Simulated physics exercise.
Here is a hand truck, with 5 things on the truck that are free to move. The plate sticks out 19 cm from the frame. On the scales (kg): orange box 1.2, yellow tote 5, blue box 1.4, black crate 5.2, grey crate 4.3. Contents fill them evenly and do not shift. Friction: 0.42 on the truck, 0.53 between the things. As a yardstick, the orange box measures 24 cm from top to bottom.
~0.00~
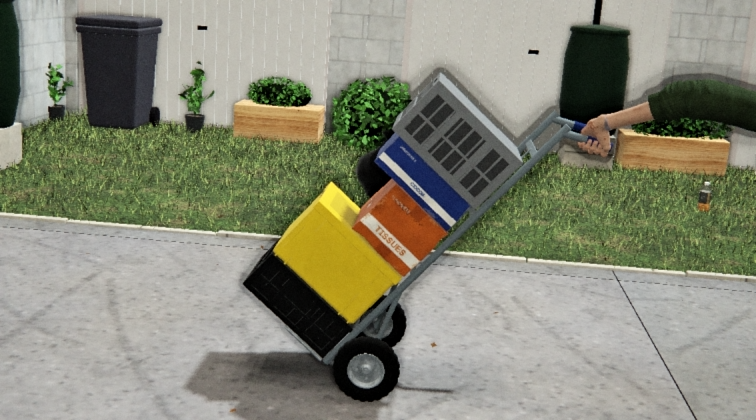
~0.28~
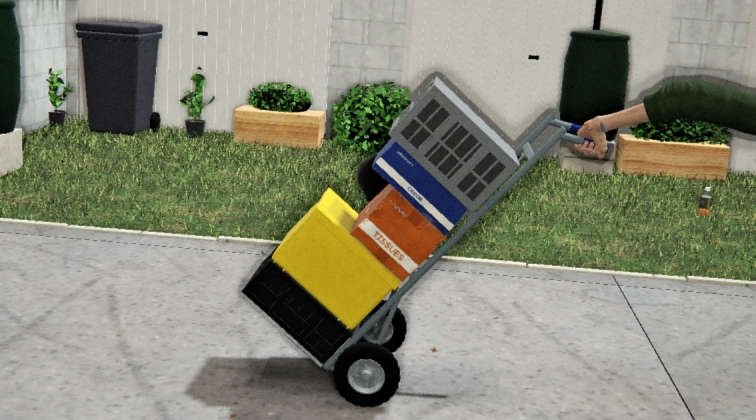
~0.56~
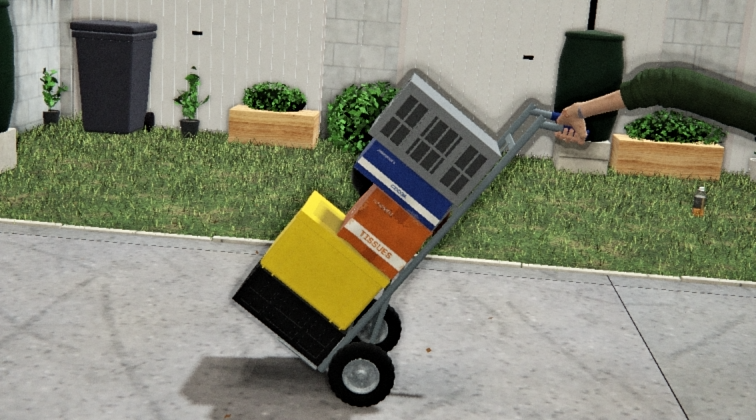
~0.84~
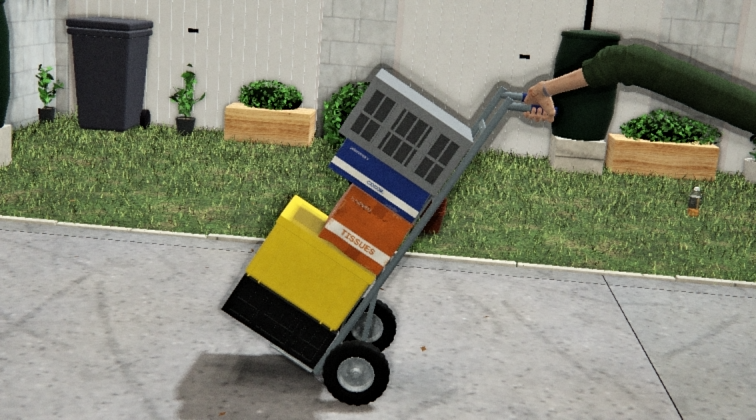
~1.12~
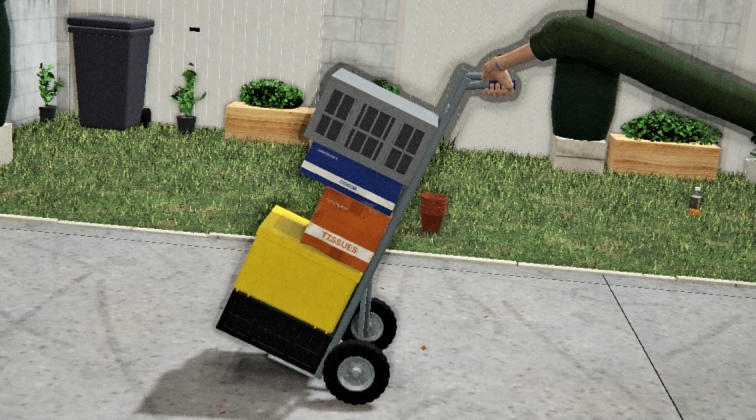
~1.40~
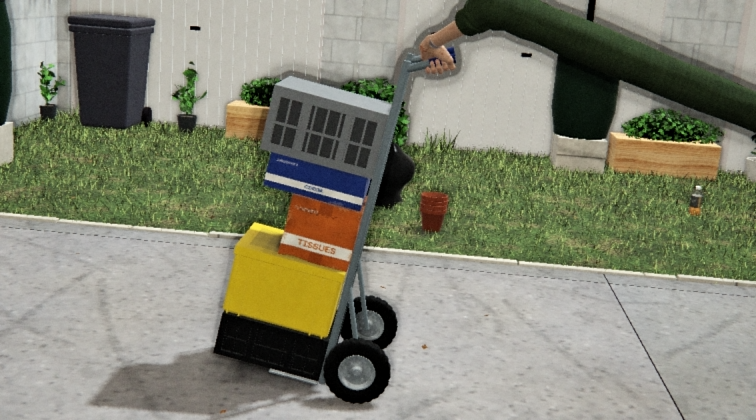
A loaded hand truck leaning back to the right is raised toward upright by a hand.
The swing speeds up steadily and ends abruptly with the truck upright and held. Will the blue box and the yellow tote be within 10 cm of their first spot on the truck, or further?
The blue box gets shifted; the yellow tote holds its spot.
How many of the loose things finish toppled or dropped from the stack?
3 of them.
Around 1.80 s, truck upright; blue box tipped 12° against what carries it near (266, 181); yellow tote tipped 3° against what carries it near (274, 292); grey crate tipped 12° against what carries it.
Around 2.10 s, truck upright; grey crate now dropped from the stack; blue box tipped 45° against what carries it near (221, 189); yellow tote tipped 3° against what carries it near (274, 292).
Around 2.30 s, truck upright; blue box now dropped from the stack; yellow tote tipped 3° against what carries it near (274, 292); orange box on its side.
Around 2.40 s, truck upright; yellow tote tipped 3° against what carries it near (274, 292); orange box on its side; black crate tipped 3° against what carries it.
Finally (3.6 s), dropped from the stack, orange box, blue box and grey crate; the other 2 still in place (within 10 cm). In the last view, blue box near (160, 309), yellow tote near (279, 292).
